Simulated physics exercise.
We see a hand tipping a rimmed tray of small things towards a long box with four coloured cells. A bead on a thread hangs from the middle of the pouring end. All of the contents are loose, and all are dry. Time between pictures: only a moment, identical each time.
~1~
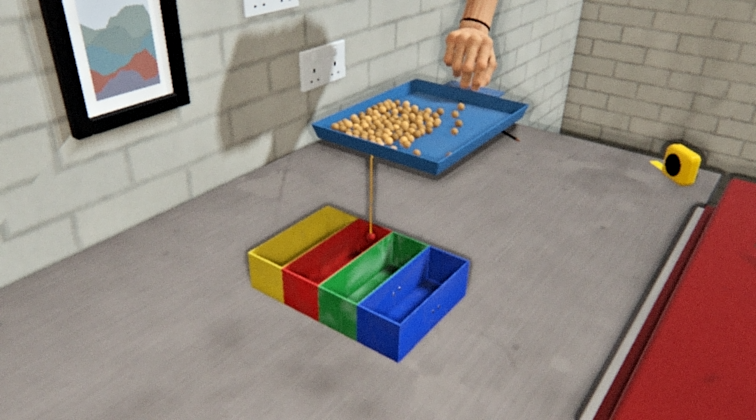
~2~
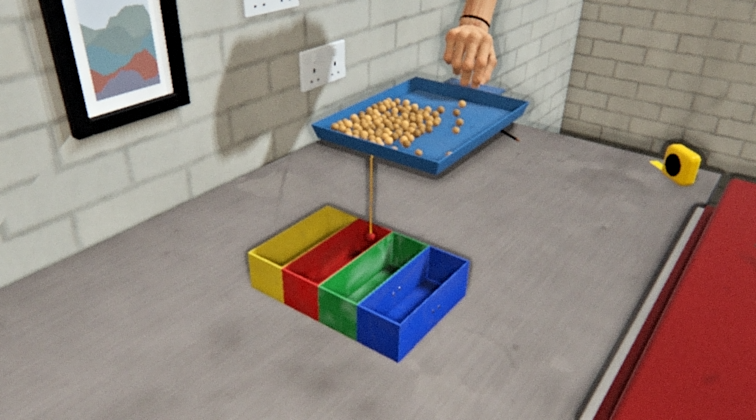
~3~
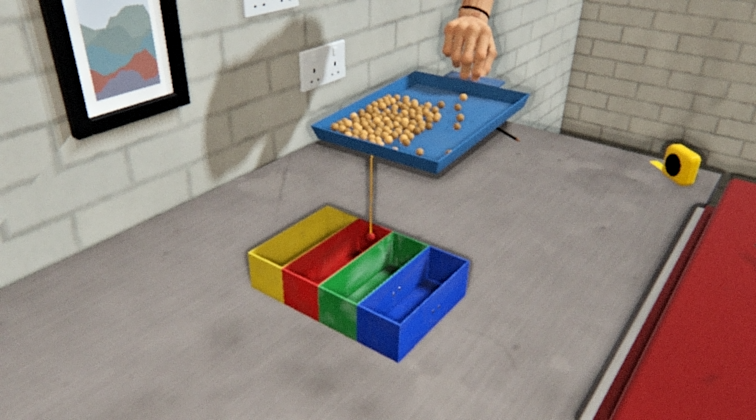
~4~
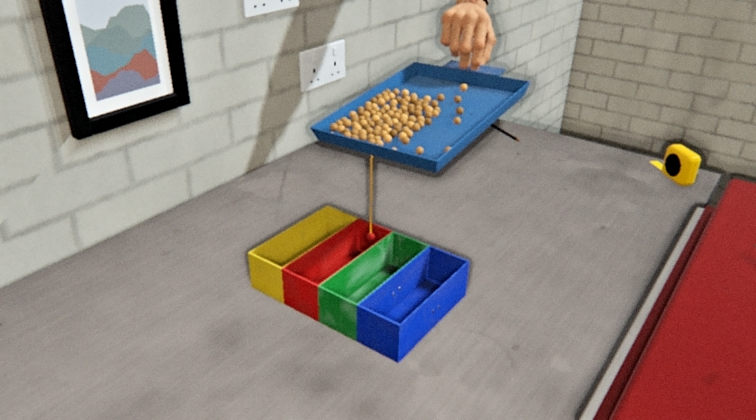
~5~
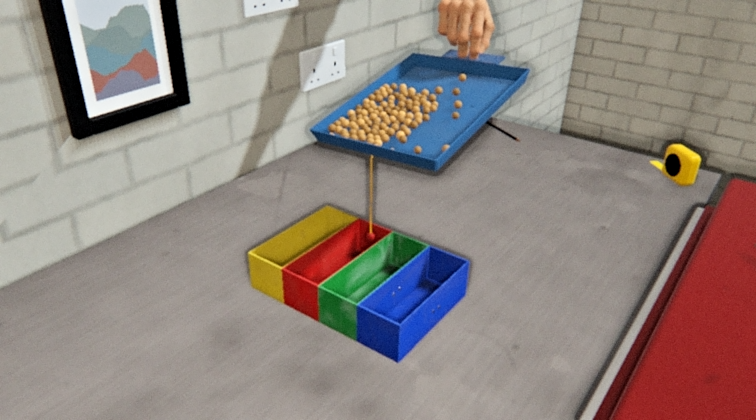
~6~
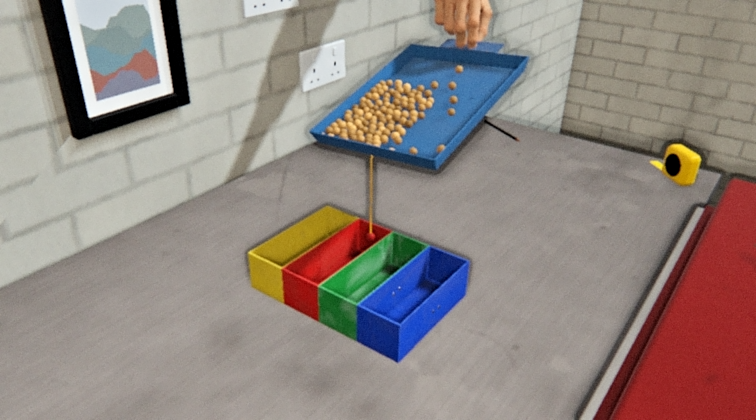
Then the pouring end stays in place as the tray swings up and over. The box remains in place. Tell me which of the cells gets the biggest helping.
The biggest helping lands in the yellow cell.
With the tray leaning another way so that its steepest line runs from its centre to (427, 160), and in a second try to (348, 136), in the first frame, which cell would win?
The cell in blue; that yellow cell.
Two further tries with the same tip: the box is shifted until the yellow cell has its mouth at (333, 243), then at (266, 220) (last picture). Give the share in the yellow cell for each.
Trial 1 about 40 %, trial 2 about 0 %.
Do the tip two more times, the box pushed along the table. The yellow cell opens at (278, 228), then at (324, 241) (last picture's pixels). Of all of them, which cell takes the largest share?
The red cell, then the yellow one.
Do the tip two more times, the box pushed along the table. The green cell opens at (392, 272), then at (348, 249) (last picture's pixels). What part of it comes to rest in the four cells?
First 60 %, then 90 %.
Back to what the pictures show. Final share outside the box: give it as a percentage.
Near 10 in a hundred.
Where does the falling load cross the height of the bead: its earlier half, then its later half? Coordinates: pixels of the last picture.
The opening part goes through (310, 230); what follows goes through (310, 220).
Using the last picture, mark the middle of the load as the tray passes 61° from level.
Close to (343, 137).
Soon after the last picture, tray tipped steeply; most on the tray; a stray few in the yellow cell; a small part falling or outside the box.
A little later, tray tipped right over; a stray few on the tray; about half in the yellow cell; about a quarter in the red cell; a stray few in the green cell; a small part falling or outside the box.
Later still, tray tipped past a quarter turn; about two thirds in the yellow cell; about a quarter in the red cell; a stray few in the green cell; a small part falling or outside the box.
By the end, tray tipped past a quarter turn; about two thirds in the yellow cell; about a quarter in the red cell; a stray few in the green cell; none in the blue cell; a small part outside the box.
